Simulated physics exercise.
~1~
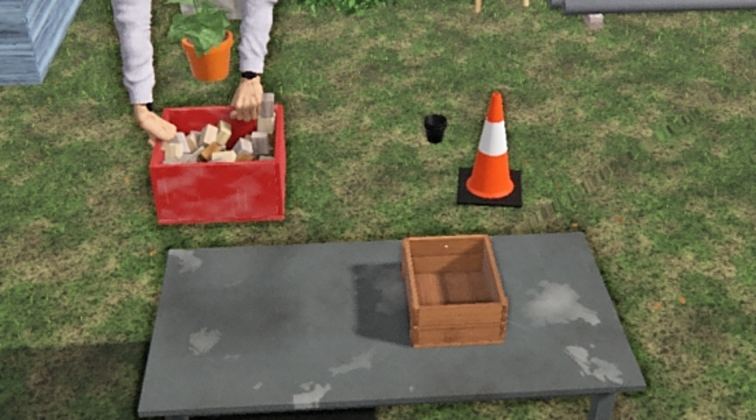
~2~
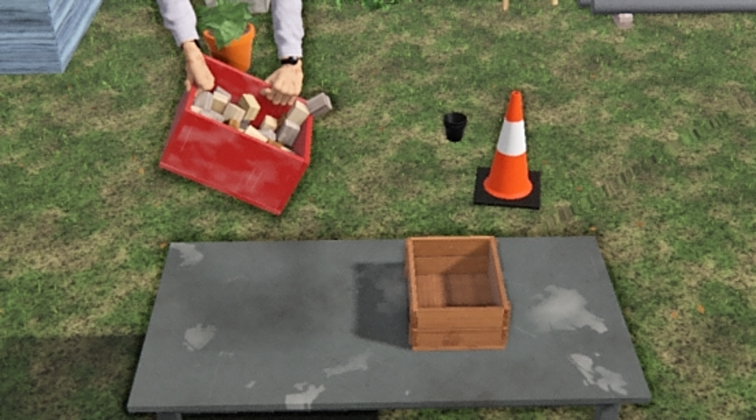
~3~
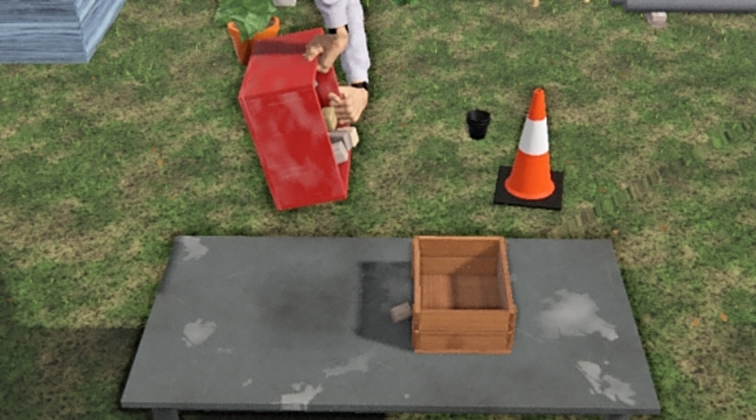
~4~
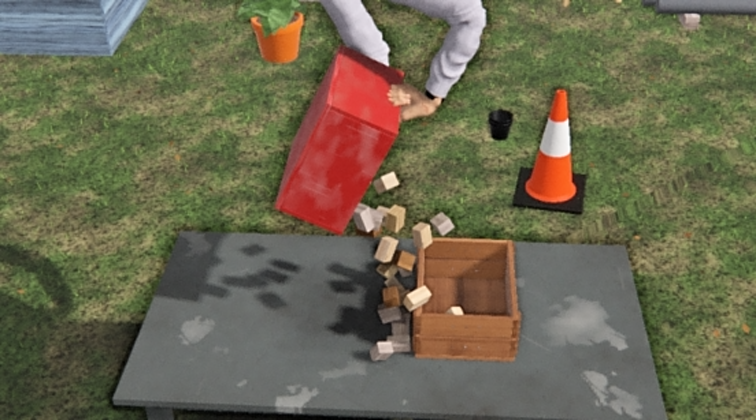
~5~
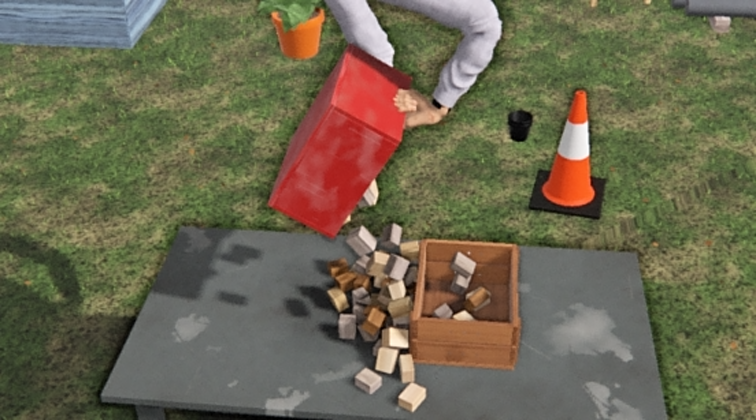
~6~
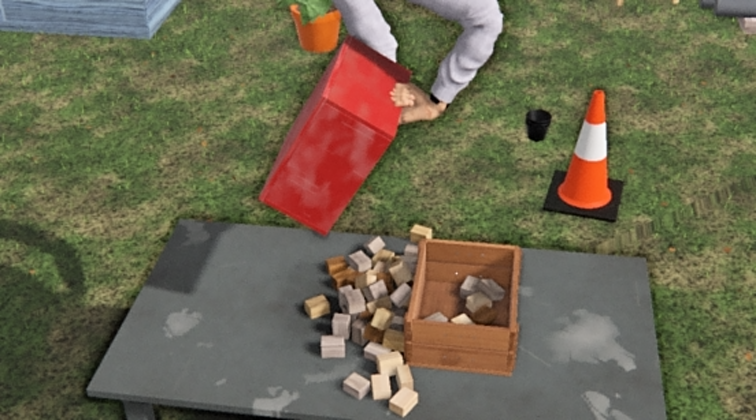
A red tote full of loose wooden blocks, gripped by a pair of hands in pale sleeves, begins to tilt on the grass behind a grey table. It swings up and to the right, turning toward an open wooden box that stays put on the tabletop. As the tote tips past its side, the first block drops, then a stream of blocks tumbles out beside the box. A few land inside, but most pile up against its left side and spread toward the table's front. The tote ends steeply upturned, with most blocks lying outside the box.
